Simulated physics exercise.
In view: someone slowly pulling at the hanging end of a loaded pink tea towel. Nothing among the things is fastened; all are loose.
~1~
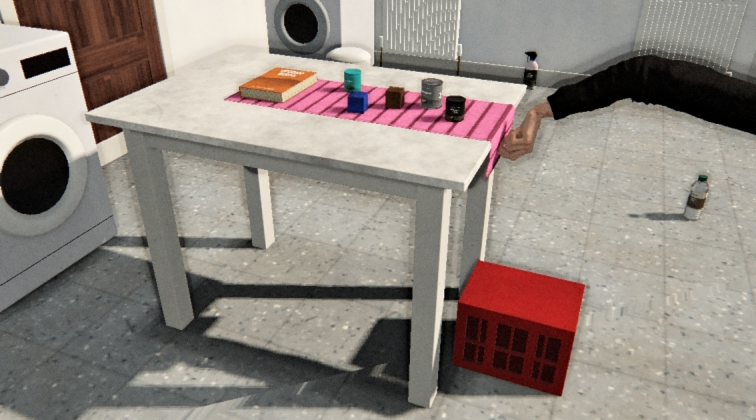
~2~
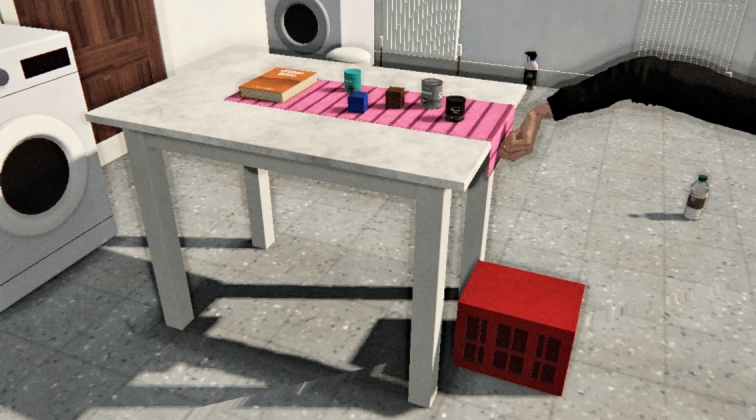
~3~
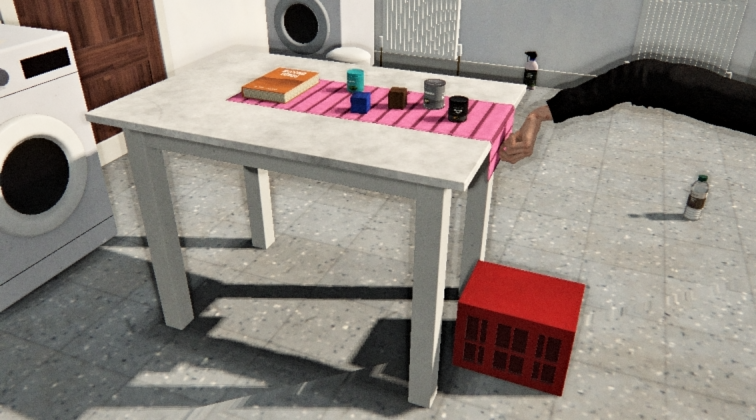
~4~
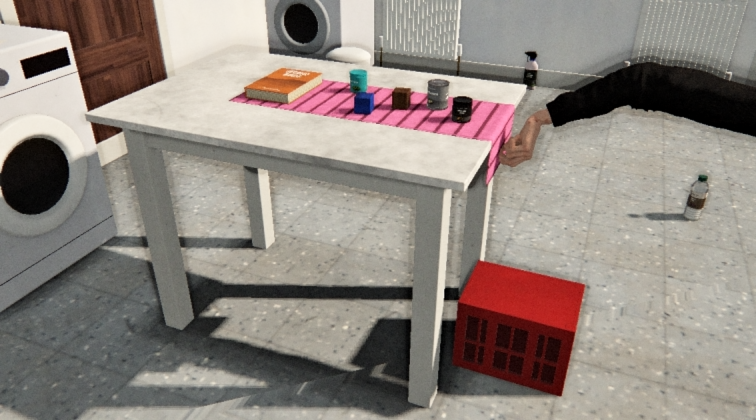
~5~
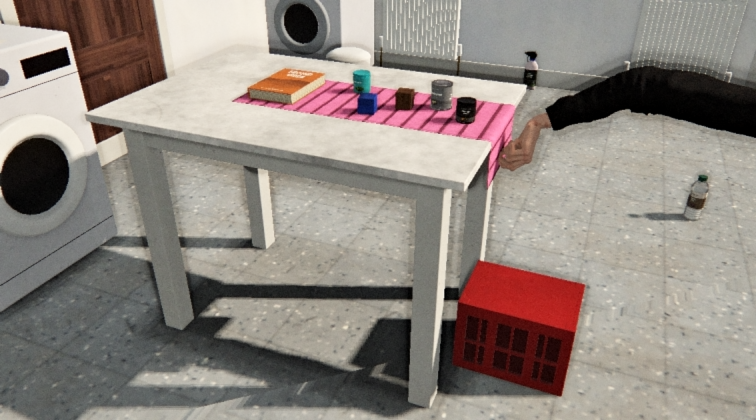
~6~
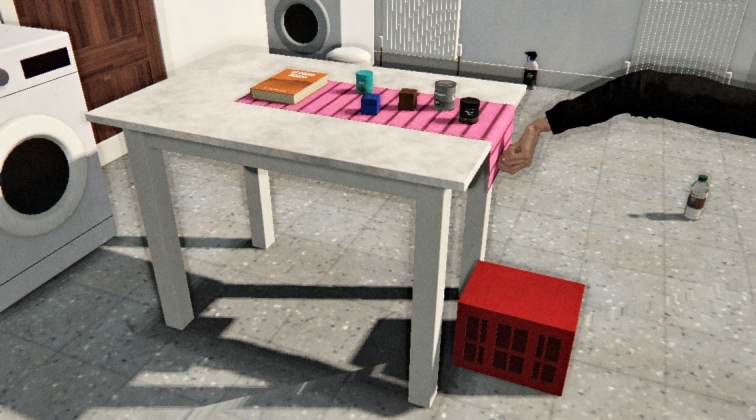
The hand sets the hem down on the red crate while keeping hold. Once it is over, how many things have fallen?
Four objects go.
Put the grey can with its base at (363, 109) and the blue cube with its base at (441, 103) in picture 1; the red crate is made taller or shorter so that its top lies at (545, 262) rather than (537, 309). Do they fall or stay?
Grey can: Safe; blue cube: Lost.
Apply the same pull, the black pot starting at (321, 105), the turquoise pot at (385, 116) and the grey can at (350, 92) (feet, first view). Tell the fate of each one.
The black pot will stay where it is, the turquoise pot will end up down, and the grey can will stay where it is.
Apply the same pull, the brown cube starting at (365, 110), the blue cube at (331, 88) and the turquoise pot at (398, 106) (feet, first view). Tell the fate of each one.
Brown cube: Off. Blue cube: Still up. Turquoise pot: Off.
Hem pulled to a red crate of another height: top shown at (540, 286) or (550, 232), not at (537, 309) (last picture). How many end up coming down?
We'd see 3, then 1.
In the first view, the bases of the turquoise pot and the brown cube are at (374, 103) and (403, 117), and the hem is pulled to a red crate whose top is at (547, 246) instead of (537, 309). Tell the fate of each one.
The turquoise pot stays on, the brown cube keeps its place on top.
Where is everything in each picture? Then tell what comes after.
The first frame shows hem (487, 179); black pot (456, 98); grey can (432, 81); brown cube (395, 89); blue cube (358, 94); turquoise pot (353, 71); top of the crate (537, 309).
The second frame shows hem (487, 180); black pot (456, 98).
The third frame shows hem (488, 183); grey can (435, 82).
The fourth frame shows hem (487, 186); brown cube (402, 90); top of the crate (537, 309).
The fifth frame shows hem (487, 190); blue cube (367, 95).
The sixth frame shows hem (487, 193); black pot (470, 100); grey can (446, 83); brown cube (408, 91); blue cube (371, 96); turquoise pot (364, 72).
A little later, hem near (495, 217); black pot gone.
Next, hem near (492, 260); black pot, grey can and brown cube gone.
When it is over, hem on the crate; black pot, grey can, brown cube and blue cube gone. The table loses four.
